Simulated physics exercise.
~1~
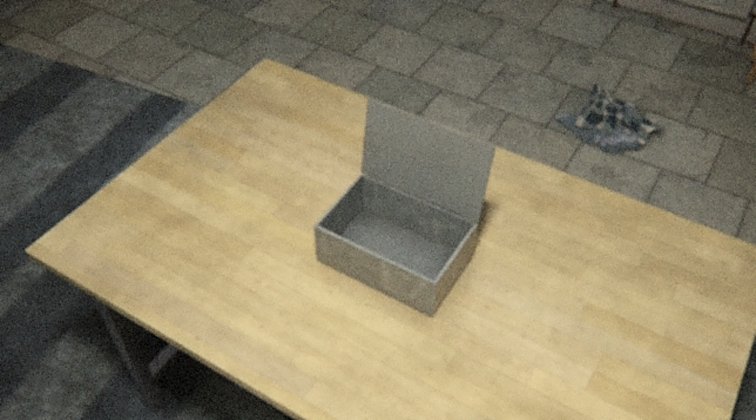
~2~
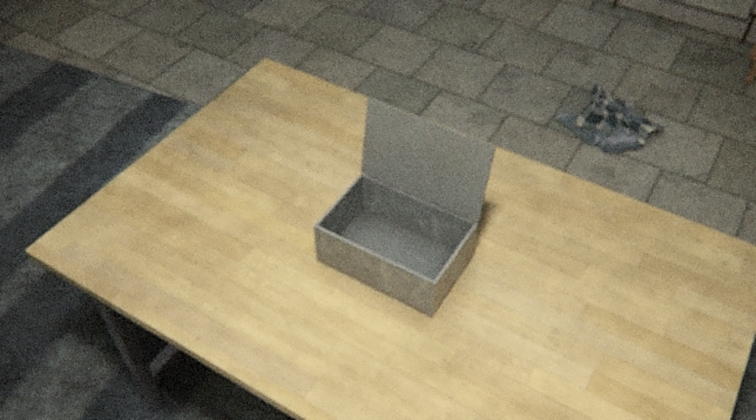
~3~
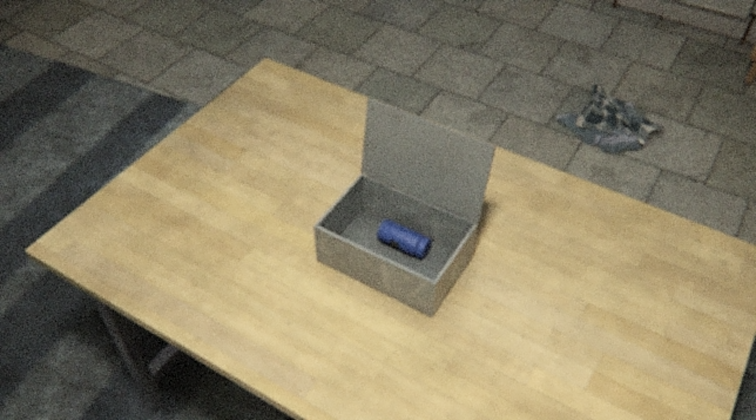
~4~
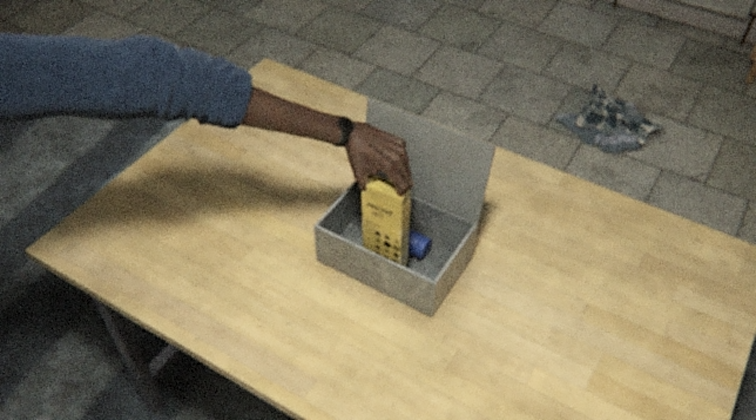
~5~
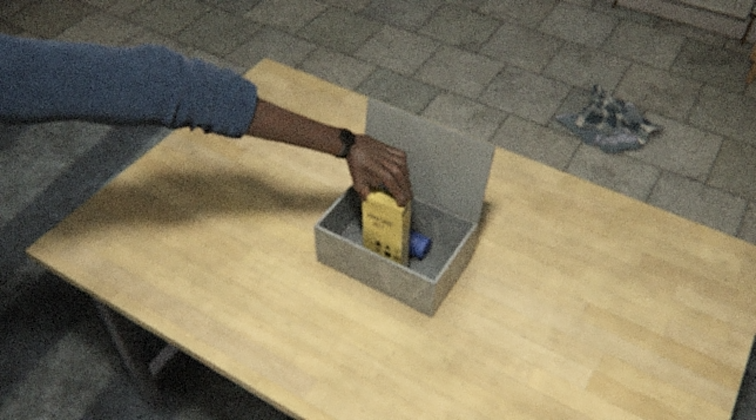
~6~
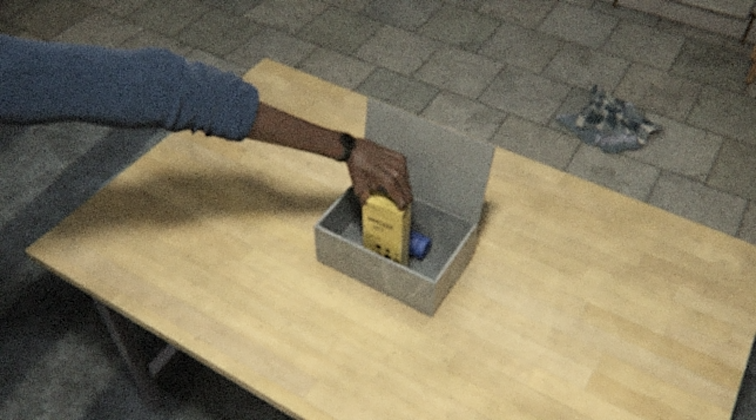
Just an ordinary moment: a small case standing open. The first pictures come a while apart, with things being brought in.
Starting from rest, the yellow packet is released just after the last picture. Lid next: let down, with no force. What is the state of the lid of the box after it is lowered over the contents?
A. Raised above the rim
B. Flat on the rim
(A) Raised above the rim.
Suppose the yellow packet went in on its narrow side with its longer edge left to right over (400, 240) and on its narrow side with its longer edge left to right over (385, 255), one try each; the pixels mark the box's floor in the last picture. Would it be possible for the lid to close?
The lid goes all the way down the first time and goes all the way down the second time.
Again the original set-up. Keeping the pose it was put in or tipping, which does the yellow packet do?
As it turns out, it keeps its original angle.
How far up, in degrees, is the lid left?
Near 45° up from the rim.
Then, 1.10 s later than the last frame, lid starting down.
Then, 1.60 s later than the last frame, lid 57° above the rim.
Then, 3.30 s later than the last frame, lid 44° above the rim.
When it is over, lid 44° above the rim; both as before. End places, in pixels of the last picture, yellow packet near (386, 239).
